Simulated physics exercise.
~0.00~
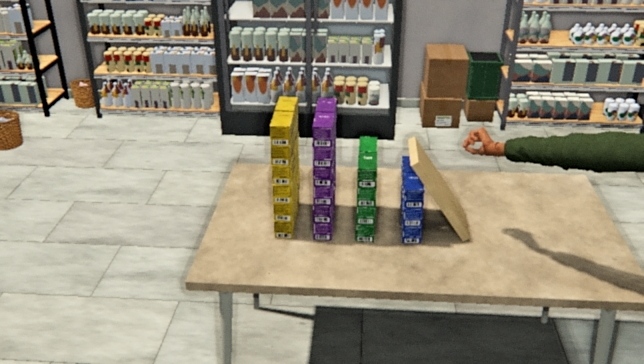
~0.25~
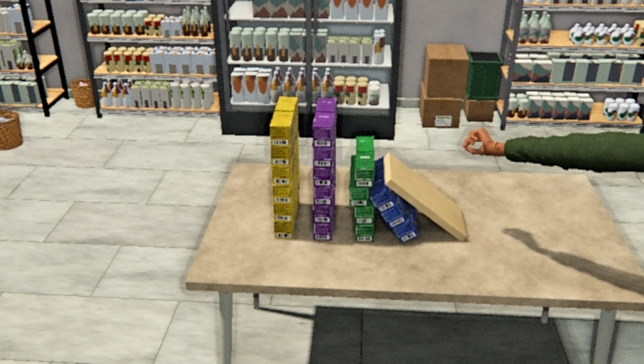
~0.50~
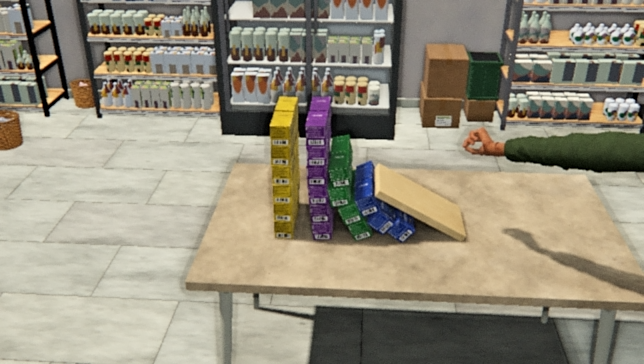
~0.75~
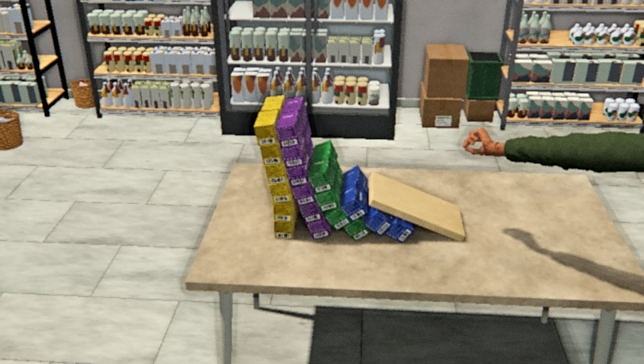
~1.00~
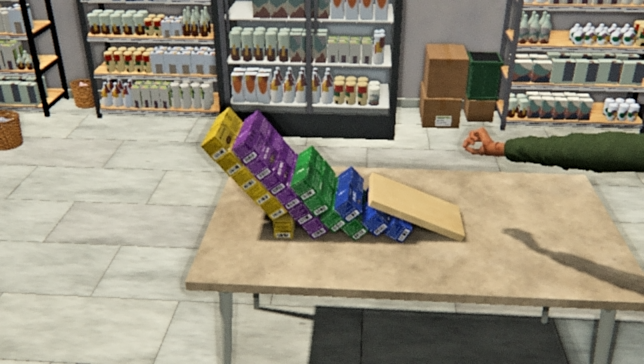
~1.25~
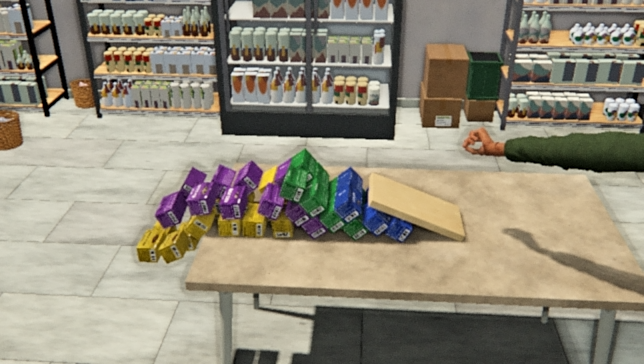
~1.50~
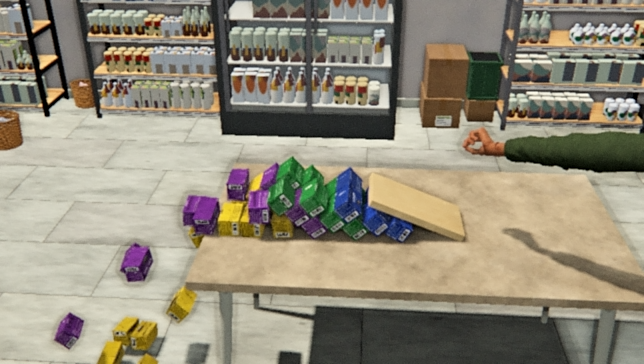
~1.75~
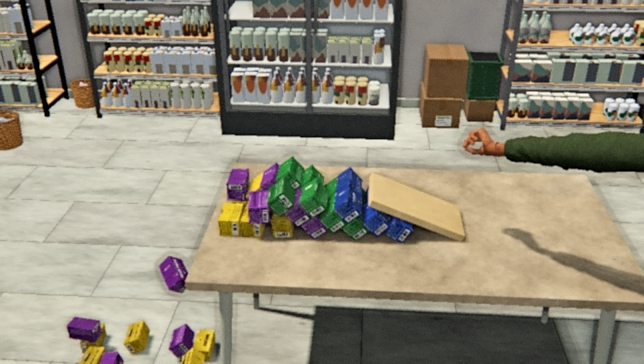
In the video, a leaning board tips left into stacks of blue, green, purple and yellow packets on a table, toppling them one after another. Several purple and yellow packets tumble off the left edge to the floor, while the rest lie heaped beside the fallen board.
